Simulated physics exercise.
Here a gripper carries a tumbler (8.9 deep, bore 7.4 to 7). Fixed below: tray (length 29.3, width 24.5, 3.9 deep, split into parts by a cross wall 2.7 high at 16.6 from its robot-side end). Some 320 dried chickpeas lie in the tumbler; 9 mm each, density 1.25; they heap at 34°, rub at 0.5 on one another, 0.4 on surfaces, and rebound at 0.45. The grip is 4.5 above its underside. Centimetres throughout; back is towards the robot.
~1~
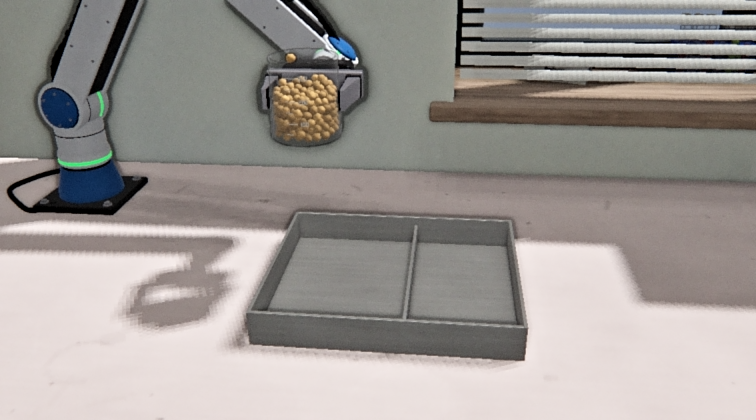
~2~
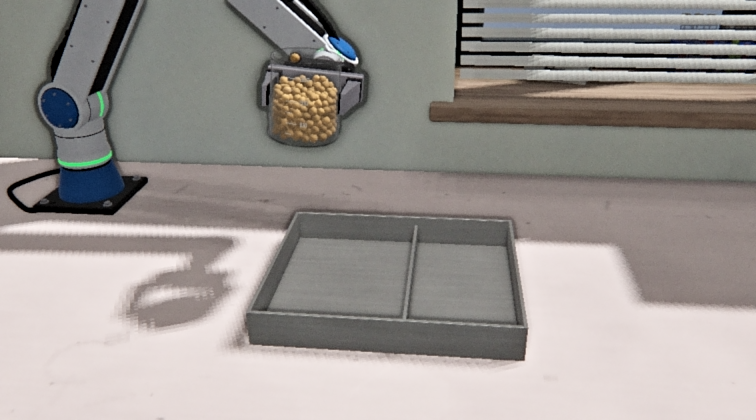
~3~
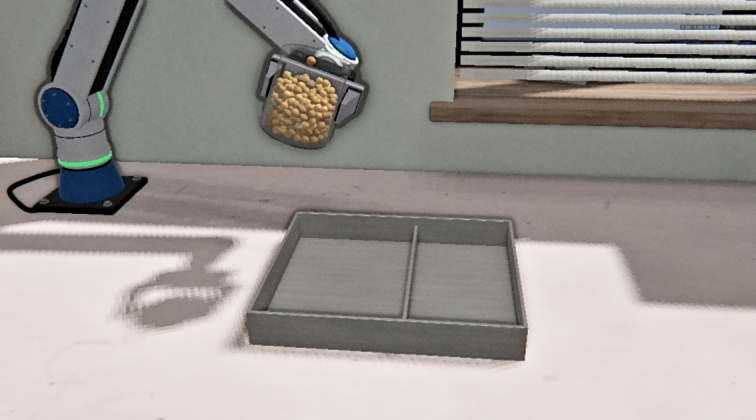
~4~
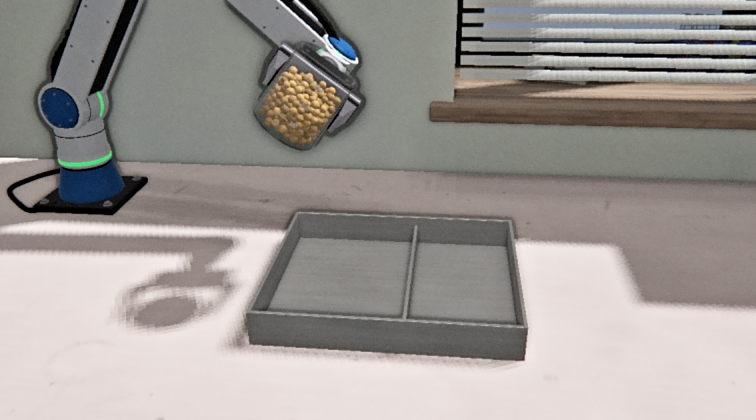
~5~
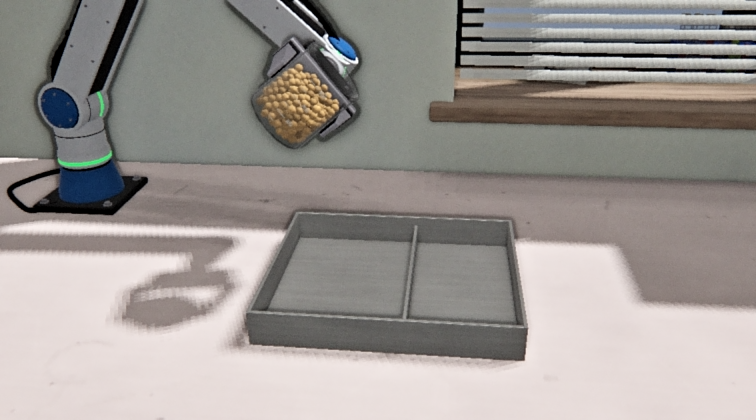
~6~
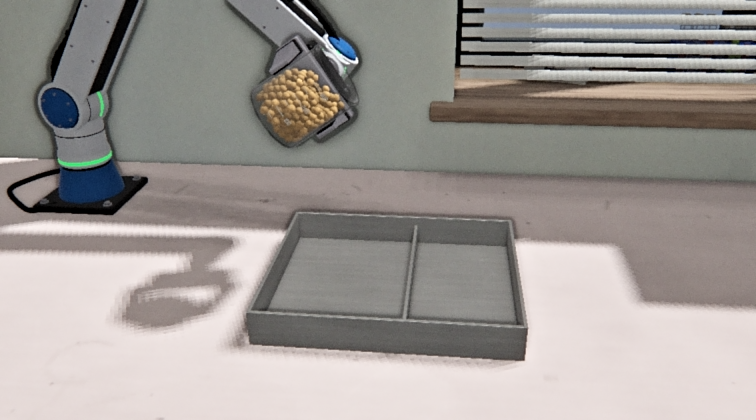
A clear tumbler of dried chickpeas tilts steadily in a robot arm's gripper.
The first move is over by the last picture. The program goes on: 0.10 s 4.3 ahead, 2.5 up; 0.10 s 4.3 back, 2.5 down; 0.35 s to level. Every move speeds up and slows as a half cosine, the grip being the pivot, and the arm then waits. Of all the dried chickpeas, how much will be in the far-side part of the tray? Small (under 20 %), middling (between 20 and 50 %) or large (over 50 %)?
Answer: Middling; between 20 and 50 % of the dried chickpeas finish in the far-side part of the tray.
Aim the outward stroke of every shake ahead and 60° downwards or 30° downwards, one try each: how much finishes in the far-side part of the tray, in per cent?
Some 0 and 0 per cent.
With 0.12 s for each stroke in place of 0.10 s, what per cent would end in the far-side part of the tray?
It would be near 10 per cent.
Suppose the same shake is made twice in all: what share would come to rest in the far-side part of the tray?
Then about 30 per cent.
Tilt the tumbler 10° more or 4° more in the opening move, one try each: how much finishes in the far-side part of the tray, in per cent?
About 40 and 30 per cent.
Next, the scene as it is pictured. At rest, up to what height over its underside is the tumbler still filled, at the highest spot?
Roughly 5.5 cm.
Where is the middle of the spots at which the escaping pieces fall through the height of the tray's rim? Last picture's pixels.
Near (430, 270).
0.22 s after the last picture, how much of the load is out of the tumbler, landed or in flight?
About 30 per cent by then.
Then, 0.22 s later, tilted 56° forward, highest piece 29 above the table; 230 in the tumbler, 90 in flight or on a rim.
Then, 0.44 s later, tilted 13° forward, highest piece 28 above the table; 198 in the tumbler, 86 in the far-side part, 34 in the robot-side part, 2 in flight or on a rim.
Then, 0.75 s later, level, highest piece 26 above the table; 198 in the tumbler, 88 in the far-side part, 32 in the robot-side part, 2 on the table or floor.
Then, 1.80 s later, level, highest piece 26 above the table; 198 in the tumbler, 88 in the far-side part, 32 in the robot-side part, 2 on the table or floor.
At rest, 198 in the tumbler, 88 in the far-side part, 32 in the robot-side part, 2 on the table or floor. That is 28 % in the far-side part of the tray.
